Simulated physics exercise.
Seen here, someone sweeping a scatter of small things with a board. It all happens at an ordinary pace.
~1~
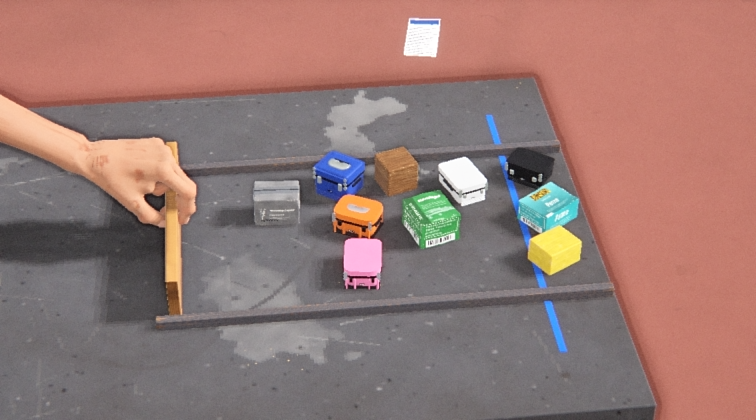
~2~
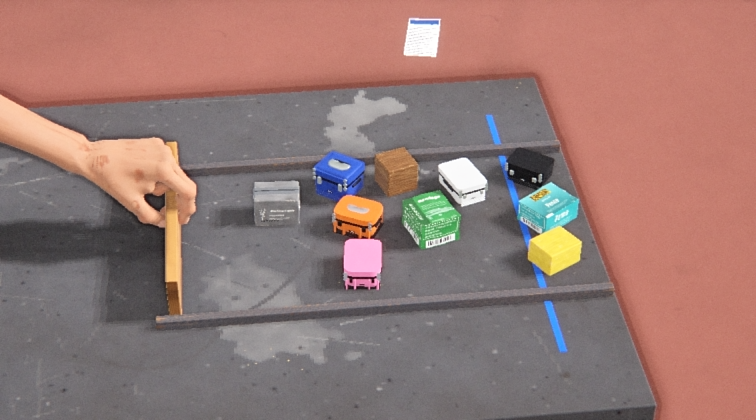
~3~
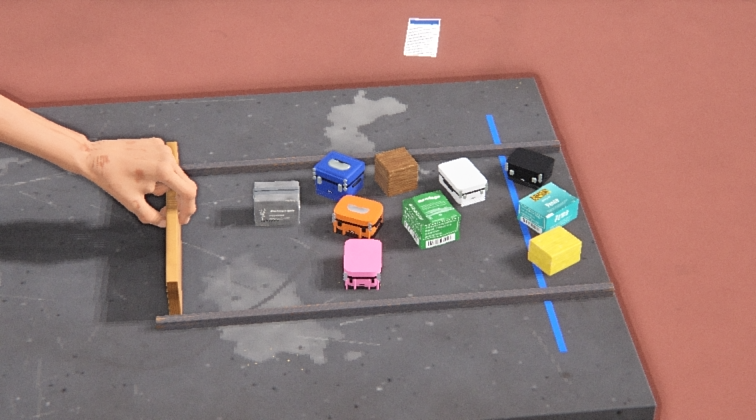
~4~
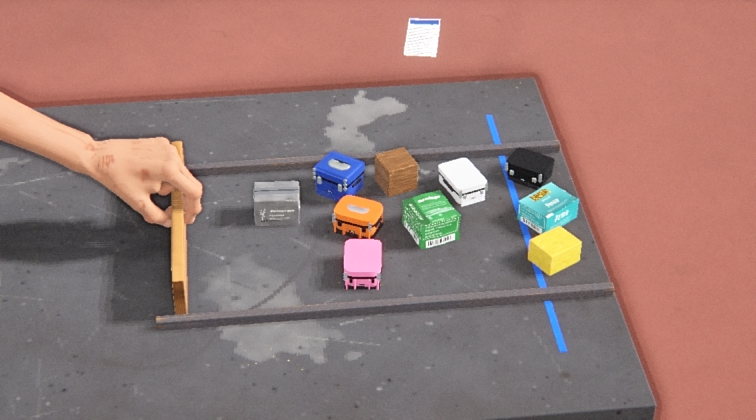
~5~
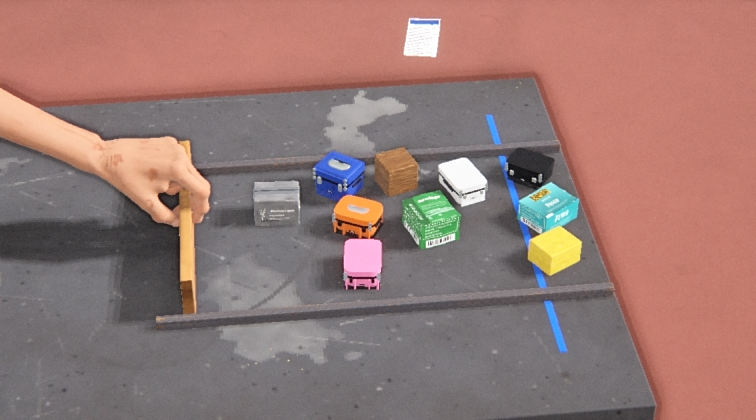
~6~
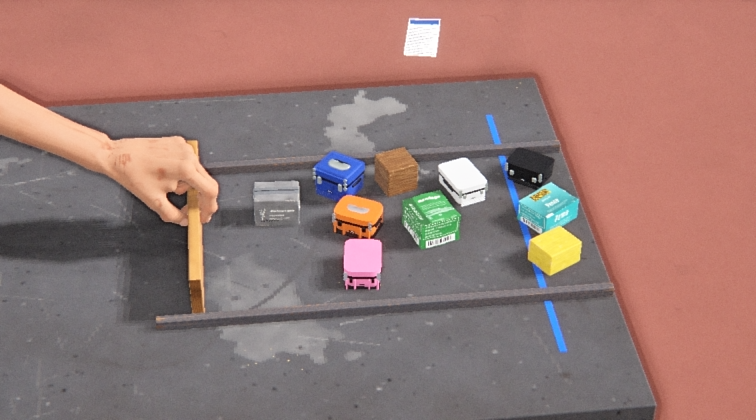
Hand holding a wooden board upright on a dark tabletop, then sliding it slightly right toward scattered small colourful boxes and cases.
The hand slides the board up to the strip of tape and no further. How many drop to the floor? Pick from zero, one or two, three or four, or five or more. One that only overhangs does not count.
The number that fall off is three or four.
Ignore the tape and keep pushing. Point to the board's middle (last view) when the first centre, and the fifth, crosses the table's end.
Its middle is around (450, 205) and later (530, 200).
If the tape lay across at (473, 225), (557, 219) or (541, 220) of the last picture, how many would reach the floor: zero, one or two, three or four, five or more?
Taking them in turn, either one or two; five or over; 5 or more.
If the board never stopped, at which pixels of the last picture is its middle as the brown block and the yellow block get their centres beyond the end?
At (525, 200) for the brown block; at (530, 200) for the yellow block.
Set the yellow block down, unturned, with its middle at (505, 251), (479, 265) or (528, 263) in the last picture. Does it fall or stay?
In turn it is kept; does not fall; stays on.
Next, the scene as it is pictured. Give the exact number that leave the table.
Fallen: 3.
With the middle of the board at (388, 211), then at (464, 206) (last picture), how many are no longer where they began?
First 7, then 9.
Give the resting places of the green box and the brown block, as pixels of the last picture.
About (579, 210), and the other about (564, 162).
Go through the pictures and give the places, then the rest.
The first frame shows turquoise box (548, 209); black case (530, 169); yellow block (555, 250); board (173, 226); tape (522, 221).
The second frame shows black case (530, 169); grey box (277, 203).
The third frame shows yellow block (555, 251); pink case (363, 265).
The fourth frame shows turquoise box (548, 209); green box (431, 219).
The fifth frame shows black case (530, 169); brown block (396, 172).
The sixth frame shows turquoise box (548, 209); black case (530, 169); yellow block (555, 251); board (195, 225); tape (522, 221).
Soon after, none off yet; turquoise box at rest near (548, 209); black case at rest near (530, 169); yellow block at rest near (555, 251).
At rest, the number that fall off is three or four; fallen, white case, black case and turquoise box.
